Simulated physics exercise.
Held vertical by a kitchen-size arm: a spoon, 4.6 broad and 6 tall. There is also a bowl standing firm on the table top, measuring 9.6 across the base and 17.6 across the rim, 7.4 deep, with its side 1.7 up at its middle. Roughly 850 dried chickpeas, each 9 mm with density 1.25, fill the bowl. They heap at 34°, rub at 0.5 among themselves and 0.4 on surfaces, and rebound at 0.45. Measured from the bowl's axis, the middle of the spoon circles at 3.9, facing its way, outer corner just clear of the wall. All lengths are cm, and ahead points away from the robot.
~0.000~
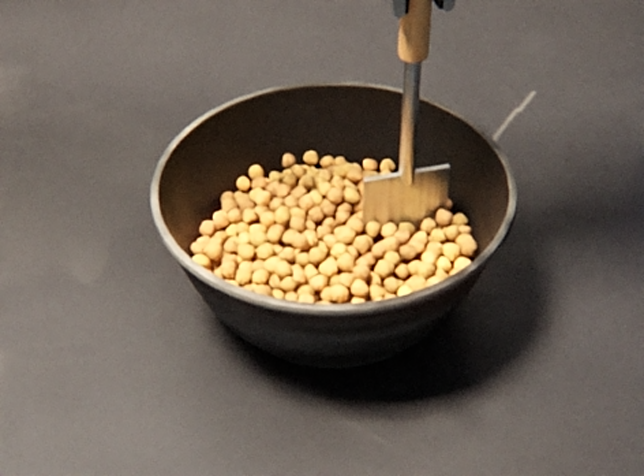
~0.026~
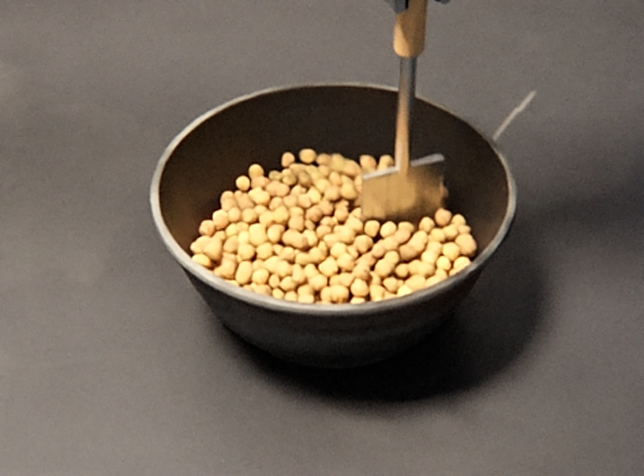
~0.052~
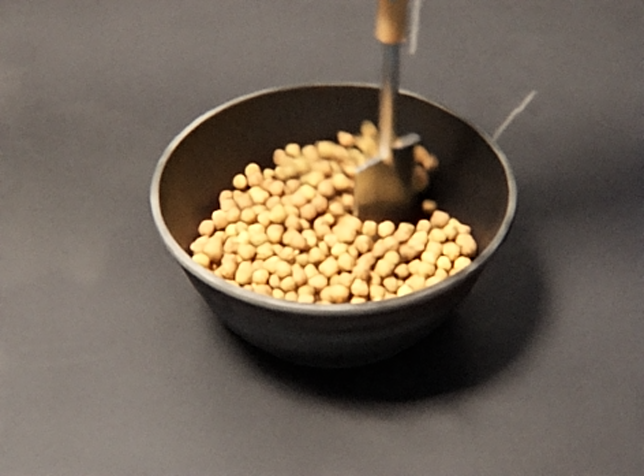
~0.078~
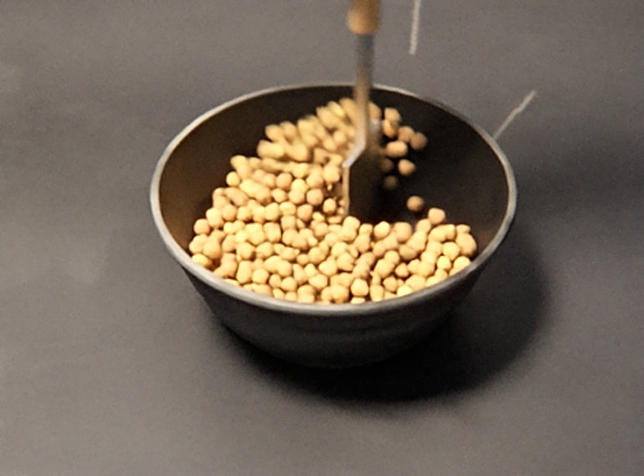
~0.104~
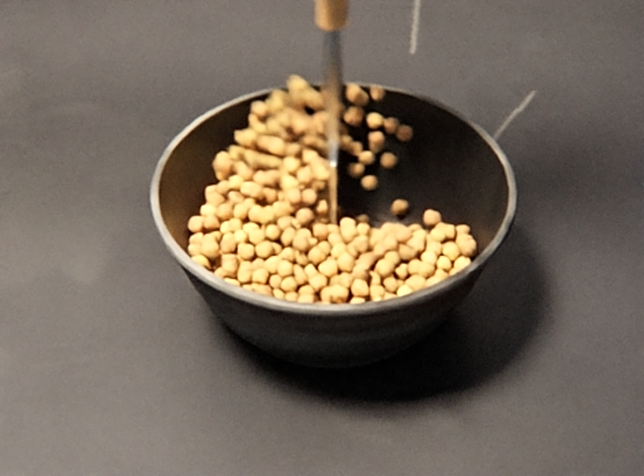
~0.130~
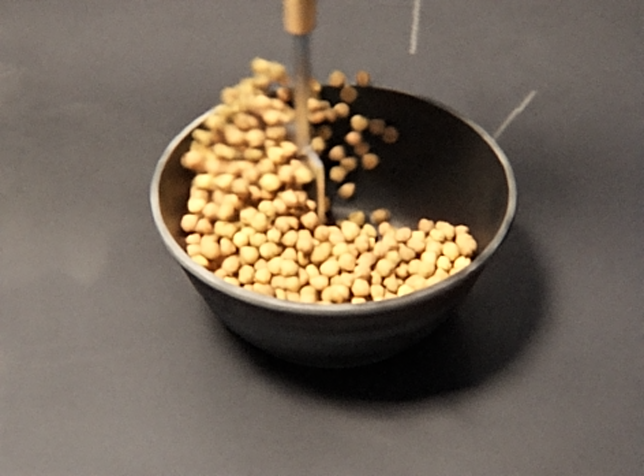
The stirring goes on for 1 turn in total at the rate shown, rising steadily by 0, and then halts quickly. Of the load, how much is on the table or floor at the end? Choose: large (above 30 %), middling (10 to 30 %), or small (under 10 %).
Middling.
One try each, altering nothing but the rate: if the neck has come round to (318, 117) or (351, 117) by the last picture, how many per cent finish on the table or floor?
First try: Around 15 %; second try: Around 10 %.
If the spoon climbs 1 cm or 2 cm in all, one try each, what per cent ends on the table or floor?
Around 20 percent, then 20 percent.
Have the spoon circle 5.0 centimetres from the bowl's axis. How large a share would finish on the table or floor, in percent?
Then about 20 %.
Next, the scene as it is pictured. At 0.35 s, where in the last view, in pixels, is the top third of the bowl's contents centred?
Around (430, 244).
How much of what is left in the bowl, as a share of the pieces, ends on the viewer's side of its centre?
About 35 per cent.
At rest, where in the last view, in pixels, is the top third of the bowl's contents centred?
Close to (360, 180).
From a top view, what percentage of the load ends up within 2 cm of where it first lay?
Estimate: 5 per cent.
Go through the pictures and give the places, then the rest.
The first picture shows spoon neck at (408, 149), 0° round; upper third of the load around (333, 244), from x 200 to 470, top at y 160; 846 in the bowl.
The second picture shows spoon neck at (404, 143), 8° round; upper third of the load around (333, 242), from x 200 to 470, top at y 155.
The third picture shows spoon neck at (388, 129), 29° round; upper third of the load around (331, 232), from x 200 to 470, top at y 130.
The fourth picture shows spoon neck at (363, 119), 52° round; upper third of the load around (315, 210), from x 195 to 470, top at y 105.
The fifth picture shows spoon neck at (333, 116), 76° round; upper third of the load around (292, 193), from x 195 to 470, top at y 85.
The sixth picture shows spoon neck at (303, 119), 99° round; upper third of the load around (264, 184), from x 190 to 470, top at y 65; 845 in the bowl, 1 in flight or on the tool.
After 0.24 s, 196° round, highest piece 12 above the table; 793 in the bowl, 53 in flight or on the tool.
After 0.35 s, 293° round, highest piece 12 above the table; 708 in the bowl, 48 on the table or floor, 90 in flight or on the tool.
After 0.60 s, 0° round, highest piece 8 above the table; 652 in the bowl, 192 on the table or floor, 2 in flight or on the tool.
After 1.30 s, 0° round, highest piece 7 above the table; 652 in the bowl, 194 on the table or floor.
At rest, 652 in the bowl, 194 on the table or floor. That is 23 % on the table or floor.
